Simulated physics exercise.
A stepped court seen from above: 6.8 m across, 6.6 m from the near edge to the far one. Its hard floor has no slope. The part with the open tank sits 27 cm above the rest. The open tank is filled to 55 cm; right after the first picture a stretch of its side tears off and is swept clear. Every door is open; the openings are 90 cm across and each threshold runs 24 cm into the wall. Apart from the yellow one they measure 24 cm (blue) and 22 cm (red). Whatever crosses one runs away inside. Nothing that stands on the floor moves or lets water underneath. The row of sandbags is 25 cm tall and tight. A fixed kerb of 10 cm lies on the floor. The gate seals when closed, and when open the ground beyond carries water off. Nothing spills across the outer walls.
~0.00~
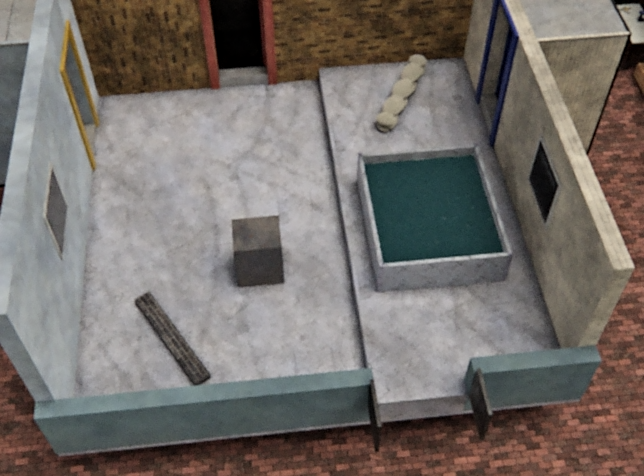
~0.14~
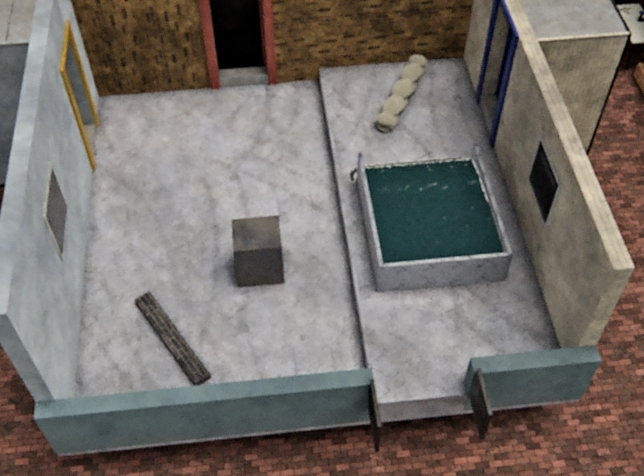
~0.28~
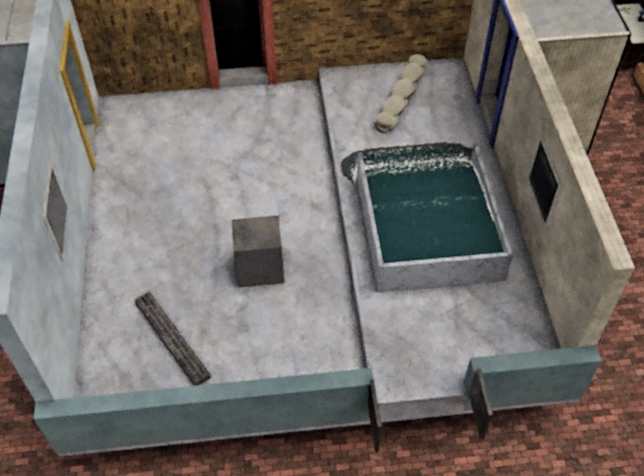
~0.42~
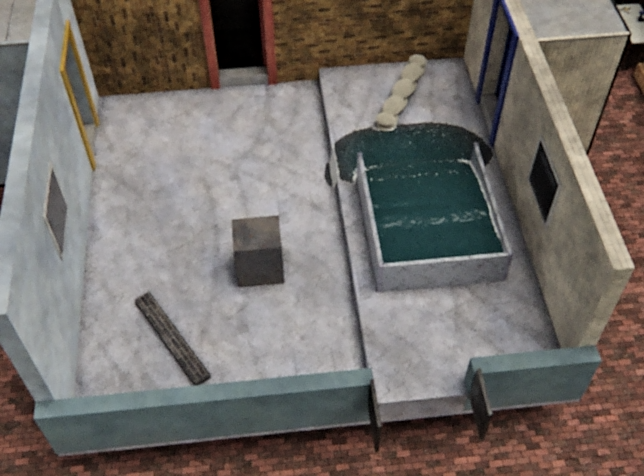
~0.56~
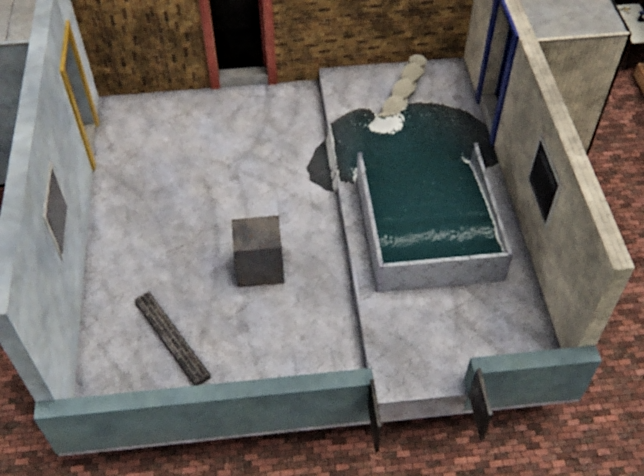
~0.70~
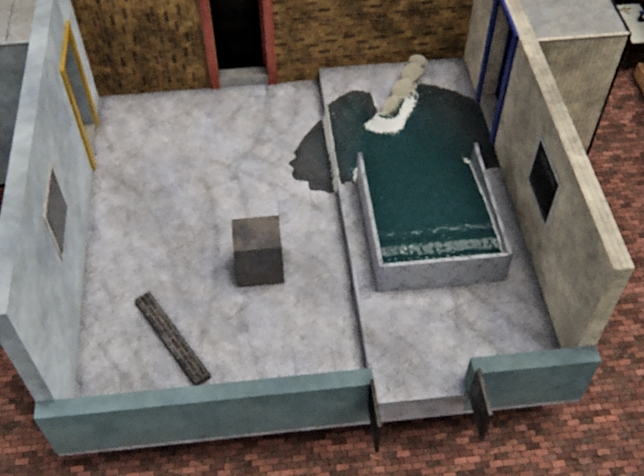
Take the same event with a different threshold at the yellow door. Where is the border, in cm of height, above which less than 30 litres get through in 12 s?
Some 11 cm above the ground.
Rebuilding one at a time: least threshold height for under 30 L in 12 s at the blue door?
About 19 cm at blue.
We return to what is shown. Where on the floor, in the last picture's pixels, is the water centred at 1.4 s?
Around (415, 182).
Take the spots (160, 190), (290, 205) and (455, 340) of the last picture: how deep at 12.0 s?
In that order: 5, 2 and 2 cm.
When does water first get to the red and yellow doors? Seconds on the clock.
Red 1.6 s, yellow 3.2 s.
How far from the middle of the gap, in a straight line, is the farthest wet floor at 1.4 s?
About 3.4 m.
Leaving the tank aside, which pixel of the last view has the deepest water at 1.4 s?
Near (459, 61).
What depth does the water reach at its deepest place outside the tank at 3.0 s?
About 39 cm.
After 1.4 s water covers 20 % of the floor, deepest (56 cm) near (459, 61); it has not reached the yellow door.
After 3.0 s water covers 30 % of the floor, deepest (39 cm) near (420, 64); it has not reached the yellow door.
After 12.0 s water covers 90 % of the floor, deepest (12 cm) near (461, 68); 4 cm at the yellow door, 29 litres in over its 11 cm threshold.
At the yellow door as built, the water arrived by 3.3 s and peaked near 18 cm at 5.2 s.
With a threshold of 9 cm, 51 litres would have come in within the 12 s; with 12.5 cm, 17 litres. So under 30 litres takes about 11 cm.
